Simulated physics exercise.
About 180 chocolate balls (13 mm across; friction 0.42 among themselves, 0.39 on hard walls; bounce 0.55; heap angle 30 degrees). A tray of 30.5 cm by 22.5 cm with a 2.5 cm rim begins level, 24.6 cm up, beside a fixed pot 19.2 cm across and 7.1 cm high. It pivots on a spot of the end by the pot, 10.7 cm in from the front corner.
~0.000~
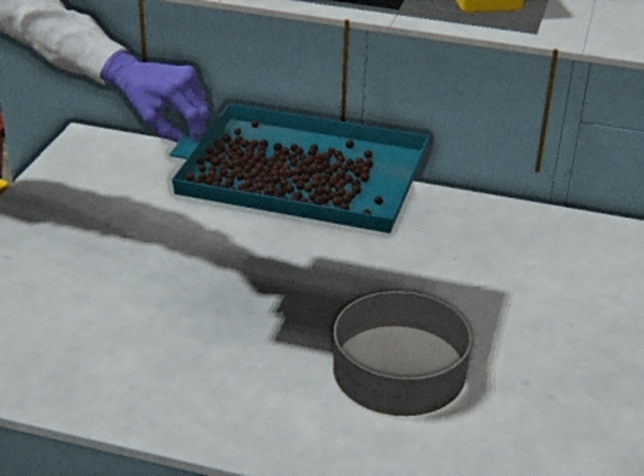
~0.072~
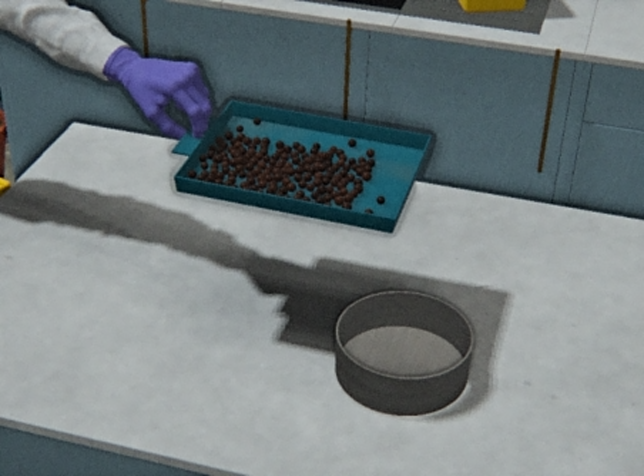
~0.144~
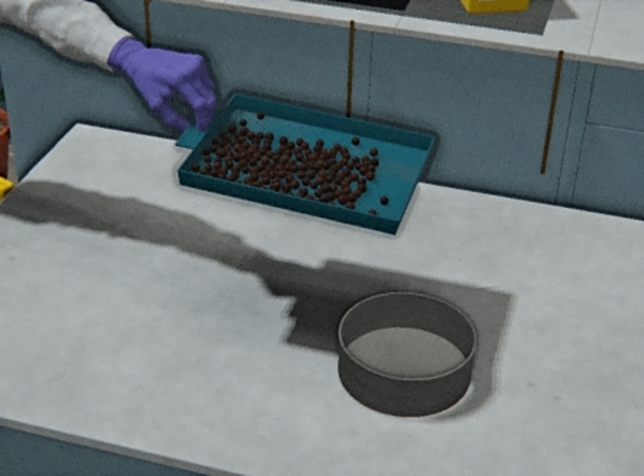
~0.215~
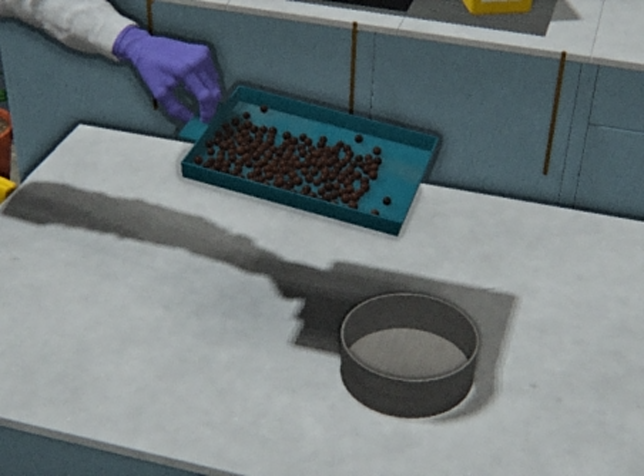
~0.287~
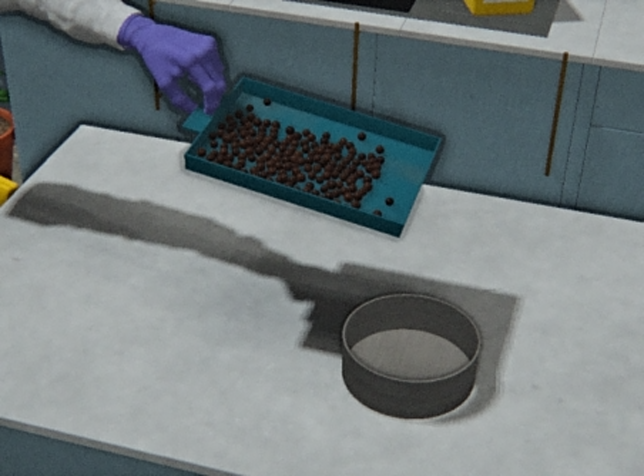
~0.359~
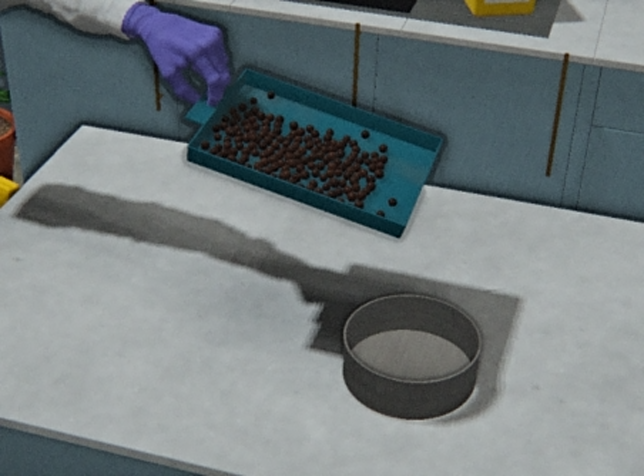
On a pale countertop, a purple-gloved hand at the left slowly raised its end of a teal tray of small brown balls, slanting it down to the right, behind an empty round gray pot.
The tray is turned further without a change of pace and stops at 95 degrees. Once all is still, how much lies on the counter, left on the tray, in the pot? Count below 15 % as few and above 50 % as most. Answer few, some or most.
Counter some, tray few, pot most.
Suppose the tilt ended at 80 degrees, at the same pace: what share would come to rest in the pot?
In that case some 0 per cent.
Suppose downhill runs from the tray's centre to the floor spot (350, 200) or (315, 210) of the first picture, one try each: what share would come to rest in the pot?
Some 100 and 50 per cent.
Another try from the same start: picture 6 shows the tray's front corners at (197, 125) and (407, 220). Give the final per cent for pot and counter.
Pot 30, counter 70.
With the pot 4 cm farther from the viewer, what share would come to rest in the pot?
It would be near 75 per cent.
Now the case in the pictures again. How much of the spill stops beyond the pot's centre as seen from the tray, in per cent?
About 90 per cent.
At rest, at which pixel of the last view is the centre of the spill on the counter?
Around (514, 337).
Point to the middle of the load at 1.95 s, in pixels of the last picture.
Near (407, 167).
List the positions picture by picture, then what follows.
Tray tilt 0 degrees, front corners at (174, 179) and (391, 218); middle of the pieces at (283, 173); pot at (403, 333), in the first frame.
Tray tilt 1 degrees, front corners at (176, 176) and (393, 218); middle of the pieces at (285, 172), in the second frame.
Tray tilt 3 degrees, front corners at (180, 169) and (397, 219), lowest corner right front; middle of the pieces at (288, 168), in the third frame.
Tray tilt 6 degrees, front corners at (184, 162) and (400, 221), lowest corner right front; middle of the pieces at (292, 164), in the fourth frame.
Tray tilt 9 degrees, front corners at (187, 154) and (403, 223), lowest corner right front; middle of the pieces at (295, 160), in the fifth frame.
Tray tilt 12 degrees, front corners at (190, 146) and (404, 224), lowest corner right front; middle of the pieces at (298, 156); pot at (412, 336). The tray's pace is about 40 degrees a second, in the sixth frame.
After 1.31 s, tilt 50 degrees; the tray holds 100 %, the pot 0 %.
After 1.95 s, tilt 76 degrees; the tray holds 100 %, the pot 0 %.
After 2.63 s, tilt 95 degrees; the tray holds 40 %, the pot 5 %.
At rest (4.2 s), counter 35 %, tray 0 %, pot 65 %.
